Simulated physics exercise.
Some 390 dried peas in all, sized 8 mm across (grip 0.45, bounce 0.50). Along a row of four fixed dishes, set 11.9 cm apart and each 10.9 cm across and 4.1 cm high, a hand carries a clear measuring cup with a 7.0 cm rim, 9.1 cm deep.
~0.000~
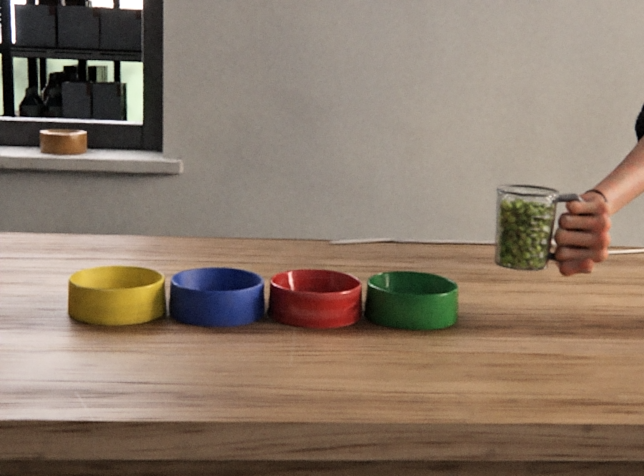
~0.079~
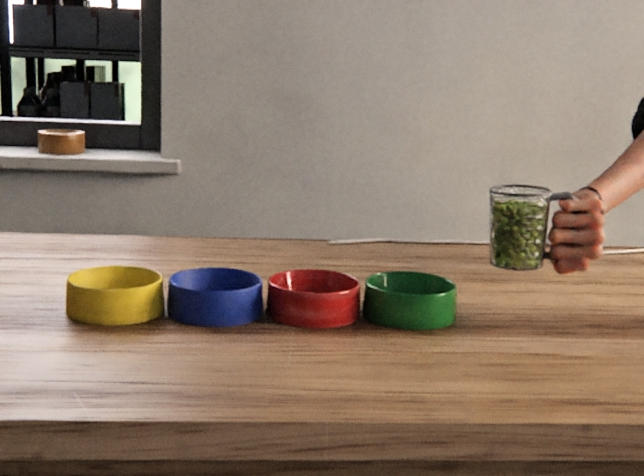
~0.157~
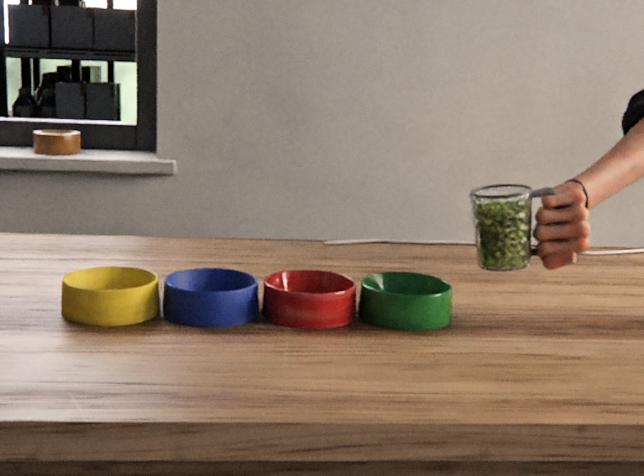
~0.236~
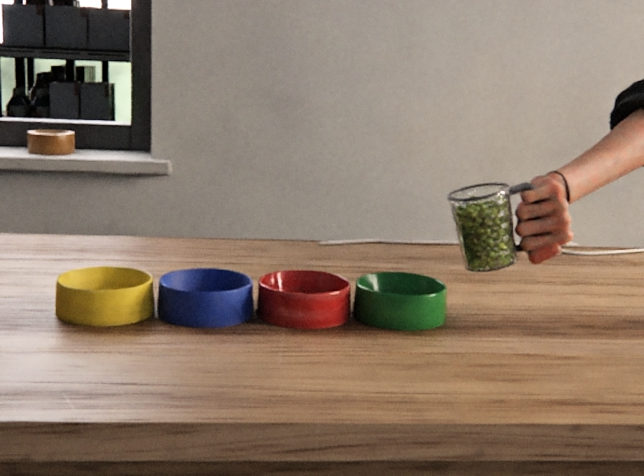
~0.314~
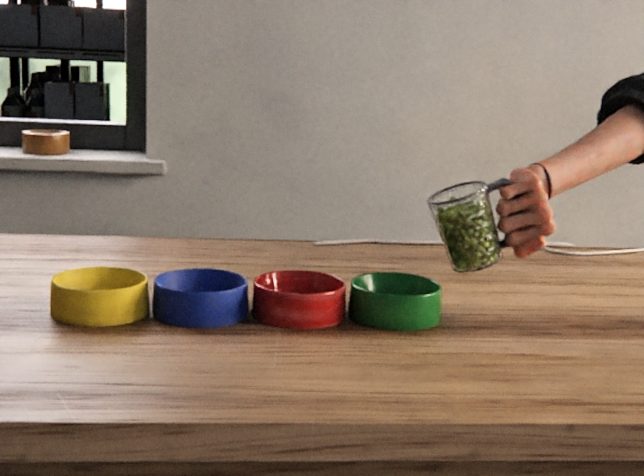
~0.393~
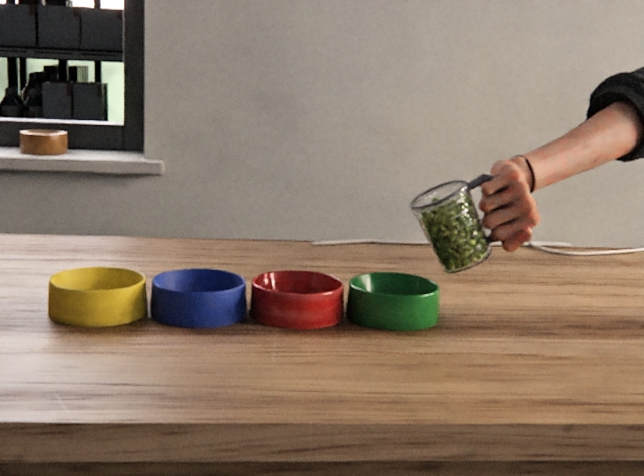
A hand moves a clear cup of green peas left toward four colored bowls, tilting it.
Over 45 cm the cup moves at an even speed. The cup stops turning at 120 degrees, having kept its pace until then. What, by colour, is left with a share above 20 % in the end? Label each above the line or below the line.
Red: Below the line; blue: Above the line; green: Below the line; yellow: Below the line; counter: Below the line.
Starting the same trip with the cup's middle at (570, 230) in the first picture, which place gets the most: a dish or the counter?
The largest share ends at red.
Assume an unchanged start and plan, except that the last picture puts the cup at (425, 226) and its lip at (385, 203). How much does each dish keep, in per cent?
Dish by dish: Red 0 per cent, blue 0 per cent, green 0 per cent, yellow 90 per cent.
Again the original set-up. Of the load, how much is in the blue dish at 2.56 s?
80 %.
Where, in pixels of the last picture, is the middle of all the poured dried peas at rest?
(194, 300) or so.
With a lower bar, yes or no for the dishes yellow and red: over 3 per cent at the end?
Checking yellow: It falls short; checking red: It clears.
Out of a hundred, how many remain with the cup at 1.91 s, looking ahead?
Close to 0 in a hundred.
After 1.30 s, tilt 103 degrees; cup holds 85 %, red 15 %.
Then, at 1.91 s, tilt 120 degrees; cup holds 0 %, red 10 %, blue 80 %.
Then, at 2.56 s, tilt 120 degrees; cup holds 0 %, red 10 %, blue 80 %.
By 2.9 s all is still; red 10 %, blue 80 %, green 0 %, yellow 0 %, counter 5 %.
